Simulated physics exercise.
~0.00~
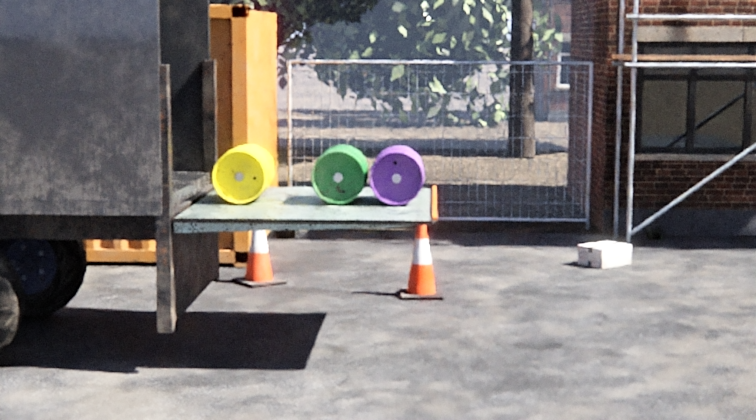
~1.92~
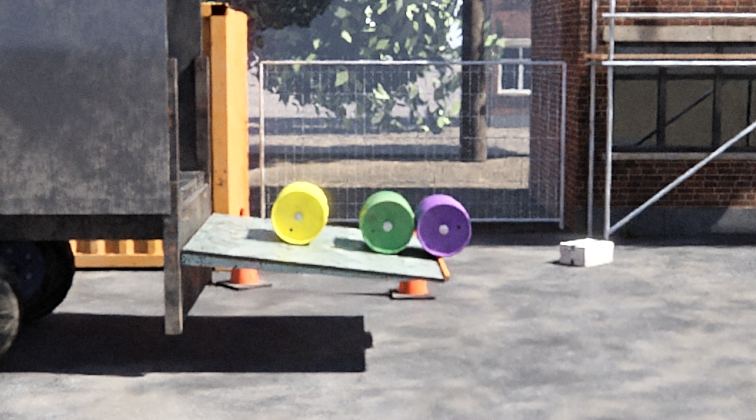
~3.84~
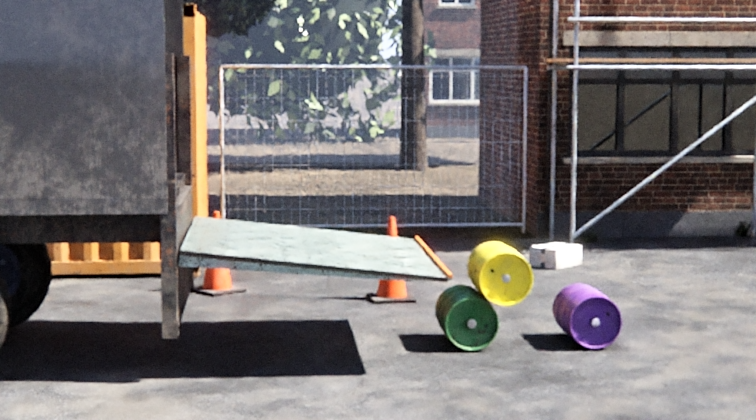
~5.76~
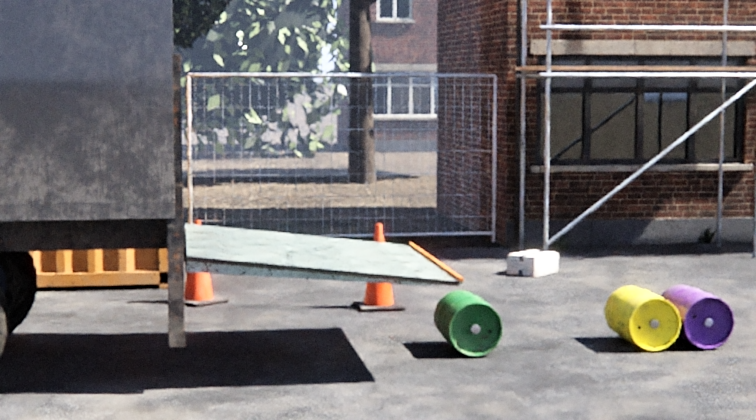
Three coloured kegs roll off a tilting tail-lift and come to rest on the ground.
